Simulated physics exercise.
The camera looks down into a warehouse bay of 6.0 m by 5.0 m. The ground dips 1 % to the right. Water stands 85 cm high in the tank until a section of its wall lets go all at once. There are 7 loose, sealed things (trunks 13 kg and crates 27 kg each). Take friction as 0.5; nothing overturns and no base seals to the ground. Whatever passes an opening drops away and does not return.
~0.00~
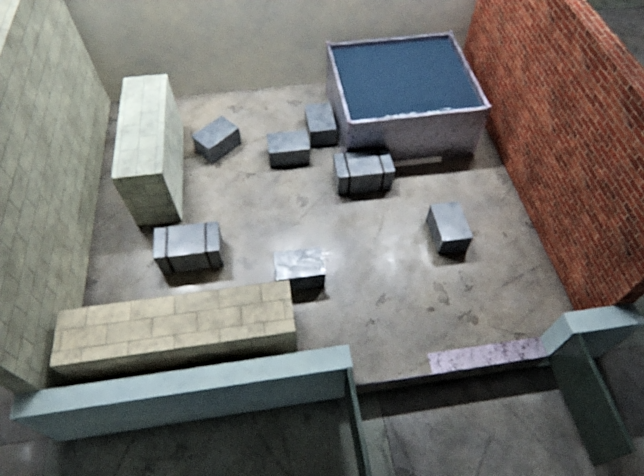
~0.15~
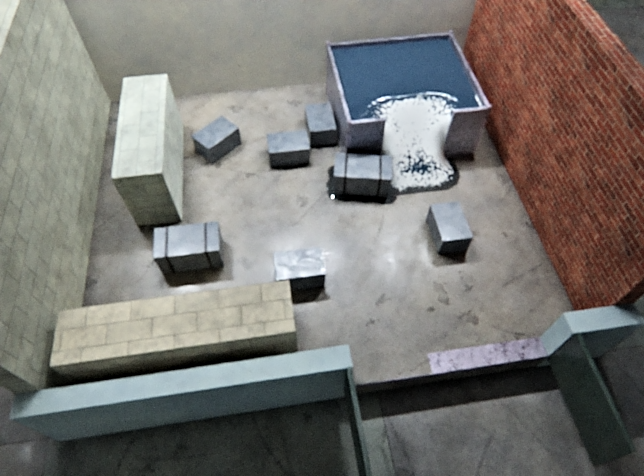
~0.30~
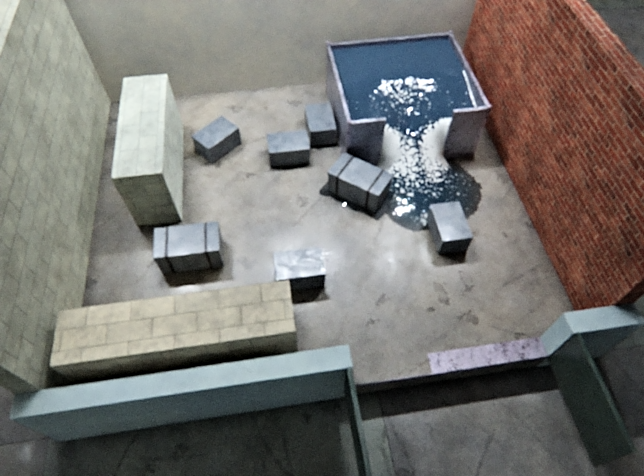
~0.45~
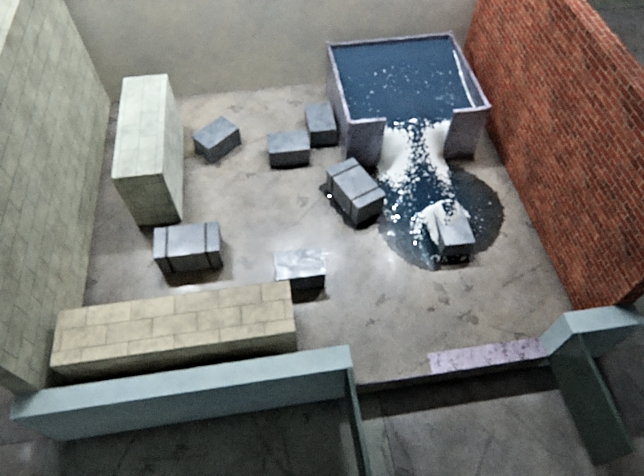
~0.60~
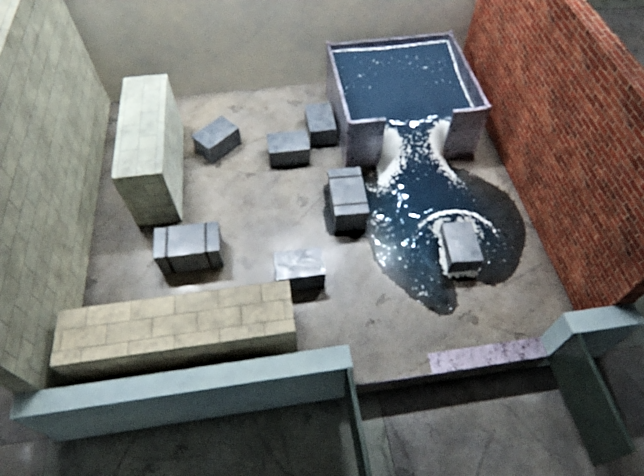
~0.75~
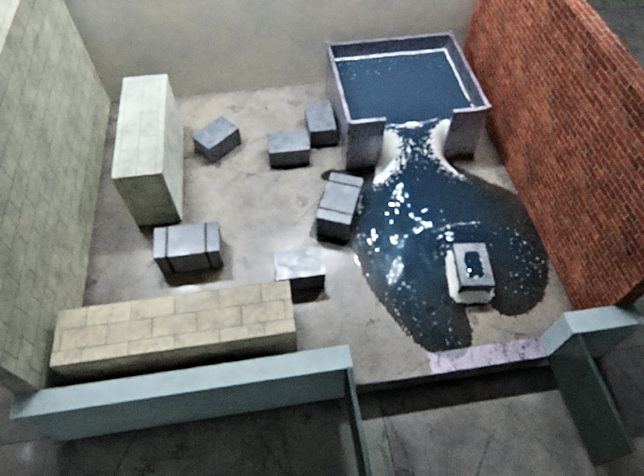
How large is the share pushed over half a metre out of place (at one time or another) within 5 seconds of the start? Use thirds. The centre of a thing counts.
Share: Less than a third.
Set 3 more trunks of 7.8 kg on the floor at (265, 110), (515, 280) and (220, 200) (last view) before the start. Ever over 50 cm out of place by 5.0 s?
In that order: Short of it, over, under.
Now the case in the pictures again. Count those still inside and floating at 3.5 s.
0 of them.
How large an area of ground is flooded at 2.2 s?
About 14 m2.
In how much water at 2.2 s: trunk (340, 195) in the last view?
Roughly 3 cm.
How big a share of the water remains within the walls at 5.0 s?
Some 52 per cent remains.
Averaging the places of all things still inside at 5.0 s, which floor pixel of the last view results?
At about (268, 195).
After 1.1 s 2 of 7 are over 50 cm from their spots; 0 afloat.
After 2.2 s 2 of 7 are over 50 cm from their spots; 0 afloat.
After 3.5 s 2 of 7 are over 50 cm from their spots; 0 afloat.
After 5.0 s 2 of 7 are over 50 cm from their spots, and 2 have been at some point; 0 afloat.
